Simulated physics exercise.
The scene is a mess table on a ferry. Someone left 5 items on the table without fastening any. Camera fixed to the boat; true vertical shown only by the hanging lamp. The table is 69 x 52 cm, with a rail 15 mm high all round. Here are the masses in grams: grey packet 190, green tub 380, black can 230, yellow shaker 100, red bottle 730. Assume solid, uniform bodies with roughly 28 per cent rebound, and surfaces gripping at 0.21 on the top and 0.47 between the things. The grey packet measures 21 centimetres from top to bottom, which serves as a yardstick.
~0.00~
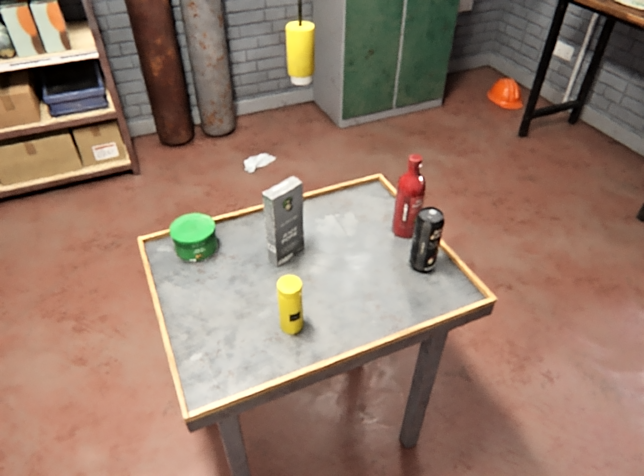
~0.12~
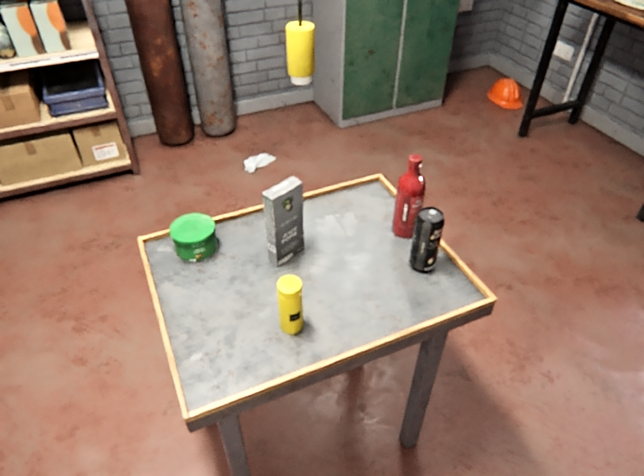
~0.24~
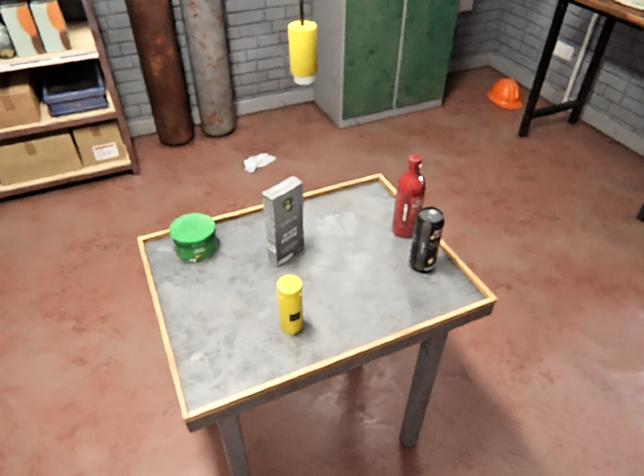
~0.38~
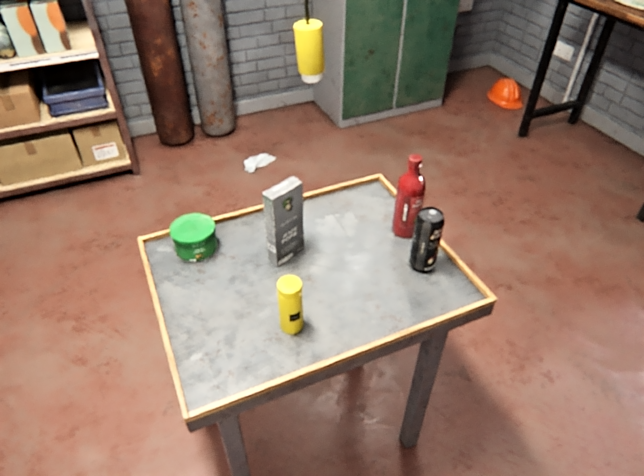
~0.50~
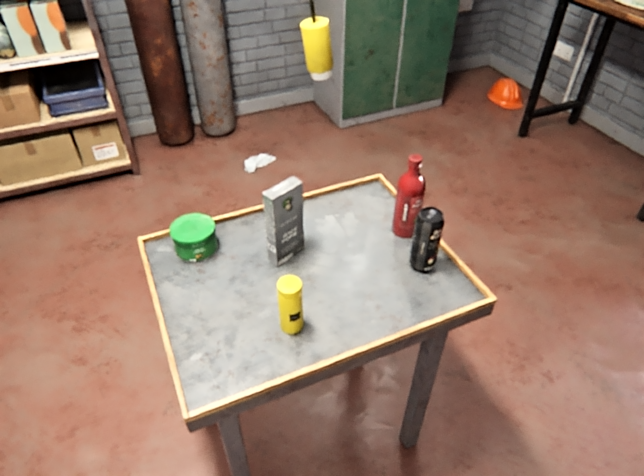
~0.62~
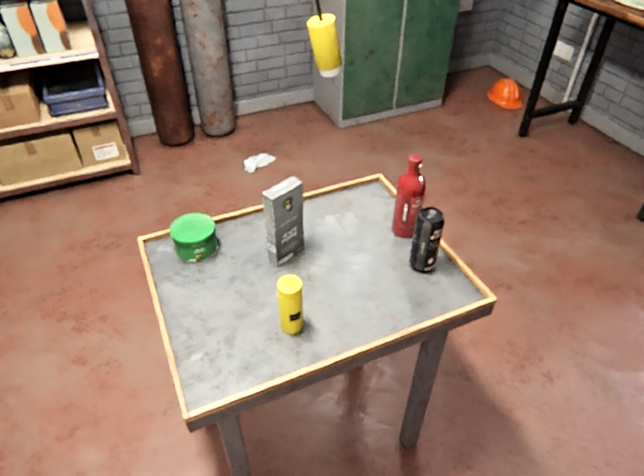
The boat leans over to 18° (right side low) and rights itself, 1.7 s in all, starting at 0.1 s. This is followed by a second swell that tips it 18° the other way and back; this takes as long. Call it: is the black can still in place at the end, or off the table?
It is off the table.
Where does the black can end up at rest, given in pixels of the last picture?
It finishes at roughly (508, 362).
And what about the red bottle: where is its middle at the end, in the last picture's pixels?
End point: Approx. (356, 392).
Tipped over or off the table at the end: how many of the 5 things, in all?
Count: 2.
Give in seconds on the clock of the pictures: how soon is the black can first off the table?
About 1.3 seconds.
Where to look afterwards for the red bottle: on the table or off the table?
Red bottle: Goes out of bounds.
After 1.32 s, heel 11°, right side down; black can and red bottle now off the table; grey packet slid 18 cm; yellow shaker slid 16 cm.
After 1.72 s, boat level; yellow shaker slid 26 cm; grey packet slid 30 cm; green tub slid 29 cm.
After 2.82 s, heel 16°, left side down; yellow shaker slid 18 cm; grey packet slid 21 cm; green tub slid 20 cm.
At rest (4.0 s), off the table, black can and red bottle; the other 3 in place, give or take 5 cm. In the last view, black can near (508, 362).
